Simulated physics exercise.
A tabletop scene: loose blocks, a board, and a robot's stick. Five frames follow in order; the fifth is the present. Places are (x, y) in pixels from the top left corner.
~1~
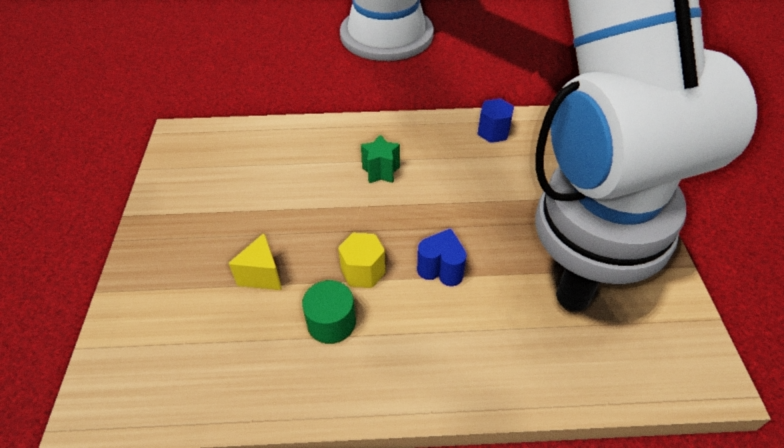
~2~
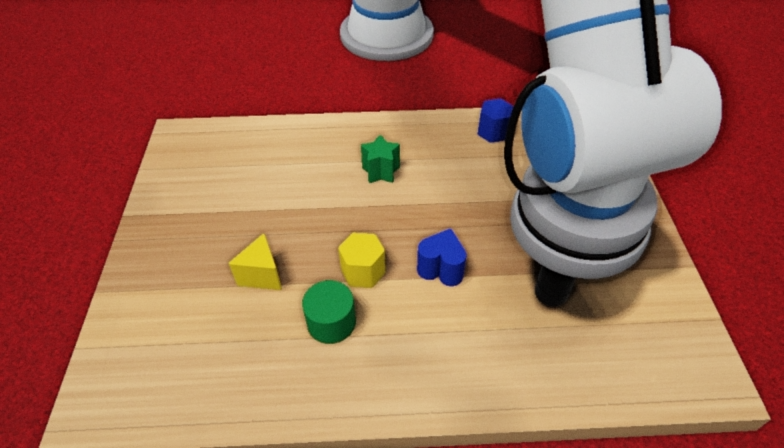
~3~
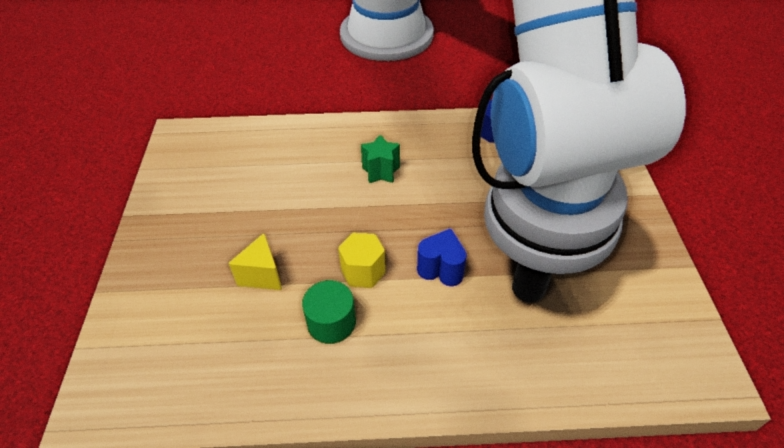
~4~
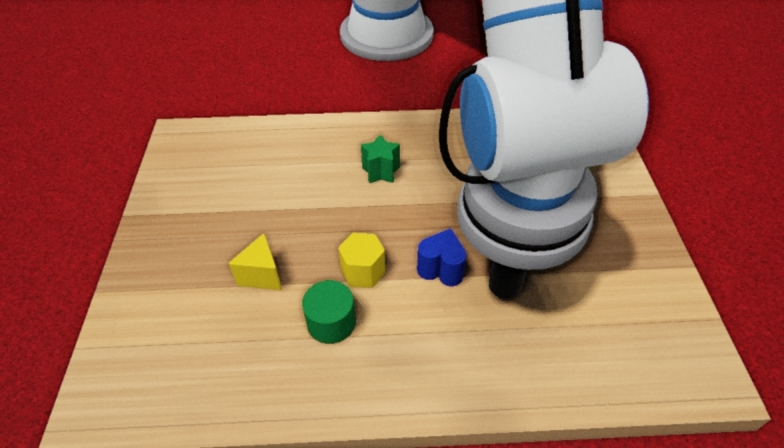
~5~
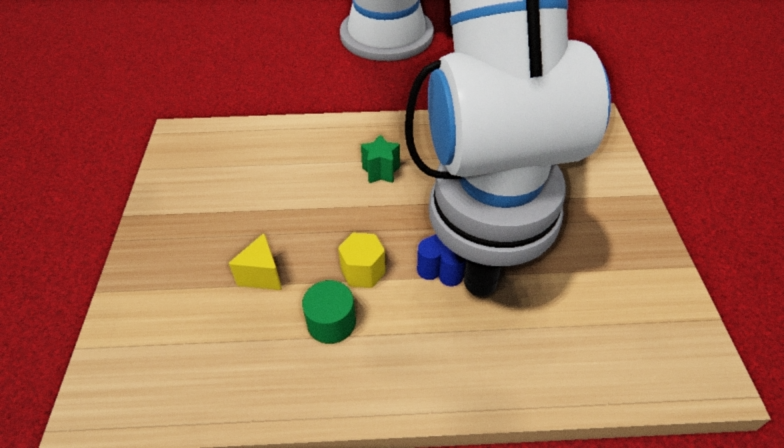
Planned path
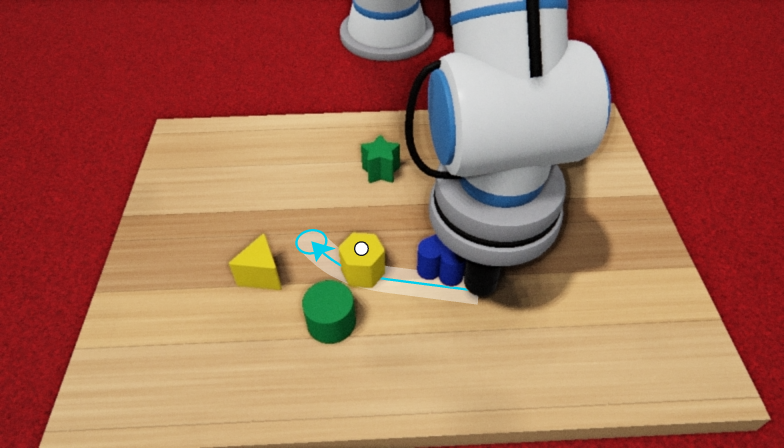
A white robot arm with a dark stick moves steadily left across a wooden board, drawing close beside a blue heart block, while the heart, yellow triangle, yellow hexagon, green cylinder and green star stay still.
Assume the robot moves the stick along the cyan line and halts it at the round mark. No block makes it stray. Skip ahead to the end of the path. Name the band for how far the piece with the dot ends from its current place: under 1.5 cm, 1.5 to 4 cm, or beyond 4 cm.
Past 4 cm.
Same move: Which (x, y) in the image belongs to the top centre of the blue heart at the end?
Expect it around (405, 229).
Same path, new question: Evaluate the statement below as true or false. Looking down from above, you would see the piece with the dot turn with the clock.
My answer: False.
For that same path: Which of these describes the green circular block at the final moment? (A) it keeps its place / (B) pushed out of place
A: It keeps its place.
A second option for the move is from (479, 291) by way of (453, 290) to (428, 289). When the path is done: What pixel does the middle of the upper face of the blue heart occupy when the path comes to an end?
For the centre of its top, I'd go with (418, 236).
Drawn move, from (479, 291) through (415, 283) and (355, 272) to (311, 242); the dot is on the yellow six-sided block.
The first path, step by step. One third of the way, stick at (415, 275); blue heart at (411, 230), turned 75° clockwise.
Two thirds of the way, stick at (354, 264); yellow six-sided block at (318, 241); blue heart at (405, 229), turned 95° clockwise.
At the end, stick at (310, 234); yellow triangular piece at (250, 254), turned 25° anticlockwise; green circular block still; yellow six-sided block at (271, 225), turned 60° anticlockwise; blue heart at (405, 229), turned 95° clockwise.
